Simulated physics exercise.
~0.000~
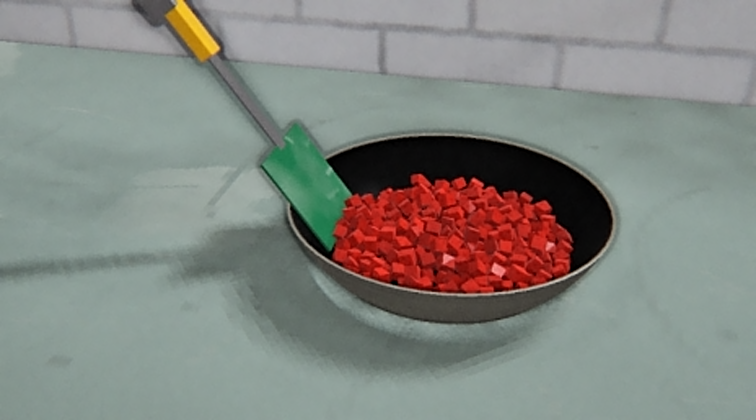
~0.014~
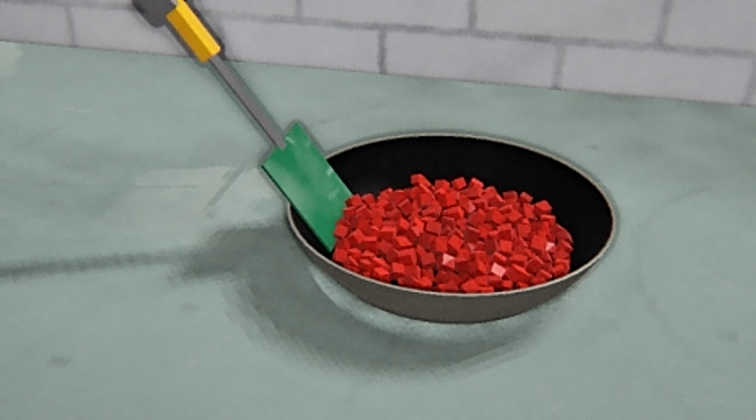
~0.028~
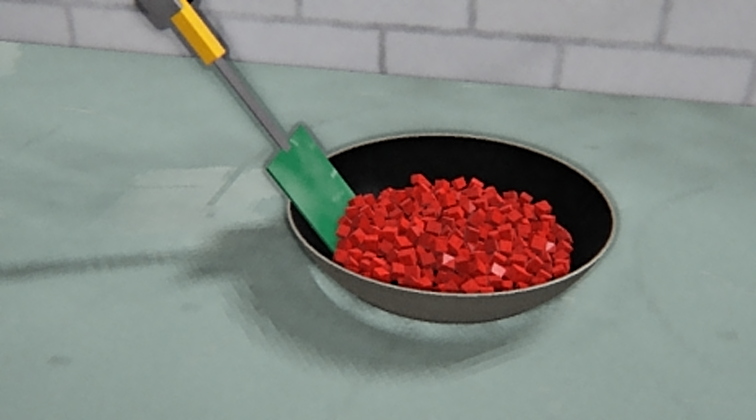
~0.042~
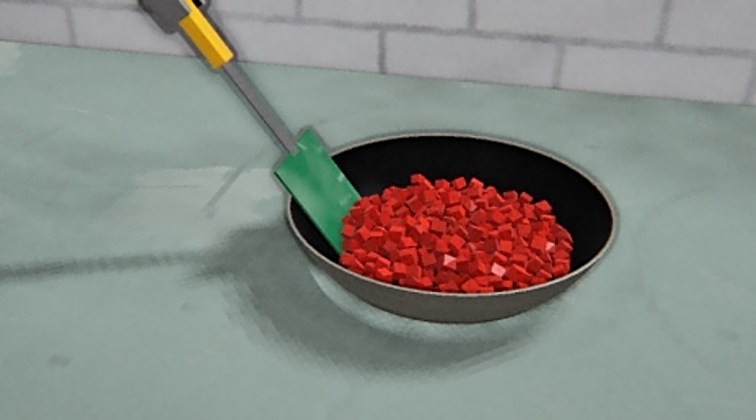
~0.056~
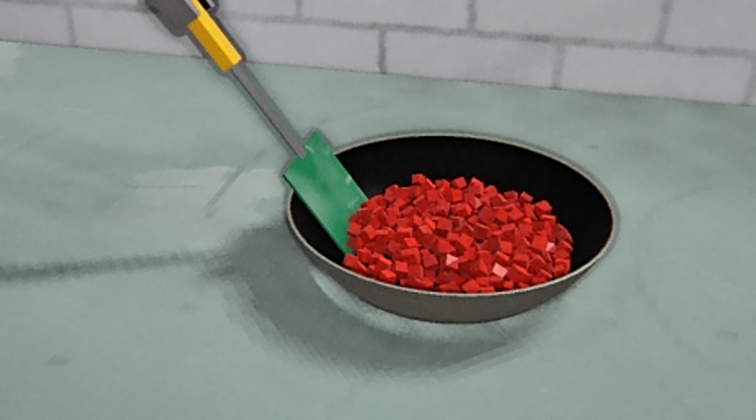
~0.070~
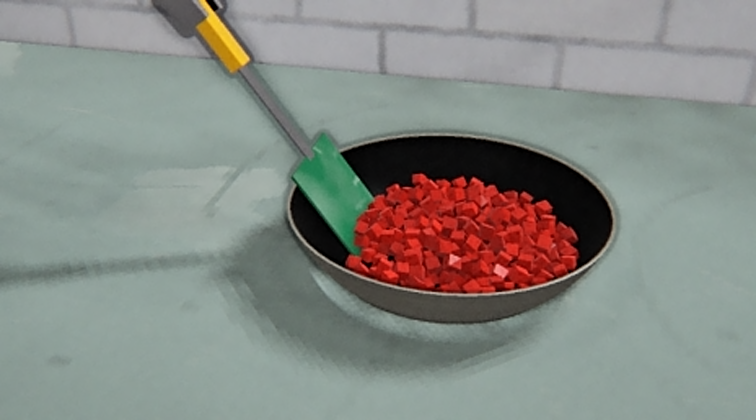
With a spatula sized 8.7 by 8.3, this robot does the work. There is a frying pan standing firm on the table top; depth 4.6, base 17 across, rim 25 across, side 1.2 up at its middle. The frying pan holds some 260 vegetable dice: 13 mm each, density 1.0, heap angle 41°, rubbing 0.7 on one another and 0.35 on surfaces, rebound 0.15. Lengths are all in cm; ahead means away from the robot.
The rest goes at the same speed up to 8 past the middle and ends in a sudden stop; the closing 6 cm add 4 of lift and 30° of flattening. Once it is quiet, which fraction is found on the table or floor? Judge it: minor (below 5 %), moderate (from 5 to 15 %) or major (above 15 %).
My judgement: Moderate.
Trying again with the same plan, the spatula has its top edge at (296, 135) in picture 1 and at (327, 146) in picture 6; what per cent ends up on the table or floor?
5 per cent.
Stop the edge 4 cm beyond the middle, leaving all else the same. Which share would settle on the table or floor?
Estimate: Approx. 0 %.
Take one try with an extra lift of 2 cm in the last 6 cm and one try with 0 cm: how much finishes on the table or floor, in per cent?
Result, in order: Approx. 10 % and 5 %.
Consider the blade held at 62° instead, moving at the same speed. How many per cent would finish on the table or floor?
It would come to roughly 10 percent.
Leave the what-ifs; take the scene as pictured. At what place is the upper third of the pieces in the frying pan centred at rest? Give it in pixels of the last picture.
(565, 223).
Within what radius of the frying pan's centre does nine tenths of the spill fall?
The distance is roughly 20 cm.
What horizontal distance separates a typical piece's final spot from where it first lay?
The answer is about 6 cm.
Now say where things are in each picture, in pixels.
In the first picture, spatula top edge at (279, 143), sloping 53°; upper third of the load around (442, 226), from x 340 to 565, top at y 180; 265 in the frying pan.
In the second picture, spatula top edge at (280, 143), sloping 53°; upper third of the load around (442, 226), from x 340 to 565, top at y 180.
In the third picture, spatula top edge at (284, 146), sloping 53°; upper third of the load around (441, 224), from x 340 to 565, top at y 180.
In the fourth picture, spatula top edge at (292, 150), sloping 53°; upper third of the load around (438, 225), from x 345 to 565, top at y 180.
In the fifth picture, spatula top edge at (300, 152), sloping 53°; upper third of the load around (446, 227), from x 350 to 565, top at y 180.
In the sixth picture, spatula top edge at (308, 154), sloping 53°; upper third of the load around (451, 228), from x 355 to 570, top at y 180; 265 in the frying pan.
After 0.18 s, sloping 53°, highest piece 6 above the table; 265 in the frying pan.
After 0.29 s, sloping 41°, highest piece 7 above the table; 257 in the frying pan, 1 on the table or floor, 7 on the blade or in flight.
After 0.55 s, sloping 23°, highest piece 7 above the table; 244 in the frying pan, 21 on the table or floor.
After 1.60 s, sloping 23°, highest piece 7 above the table; 244 in the frying pan, 21 on the table or floor.
At rest, 244 in the frying pan, 21 on the table or floor. That is 8 % on the table or floor.
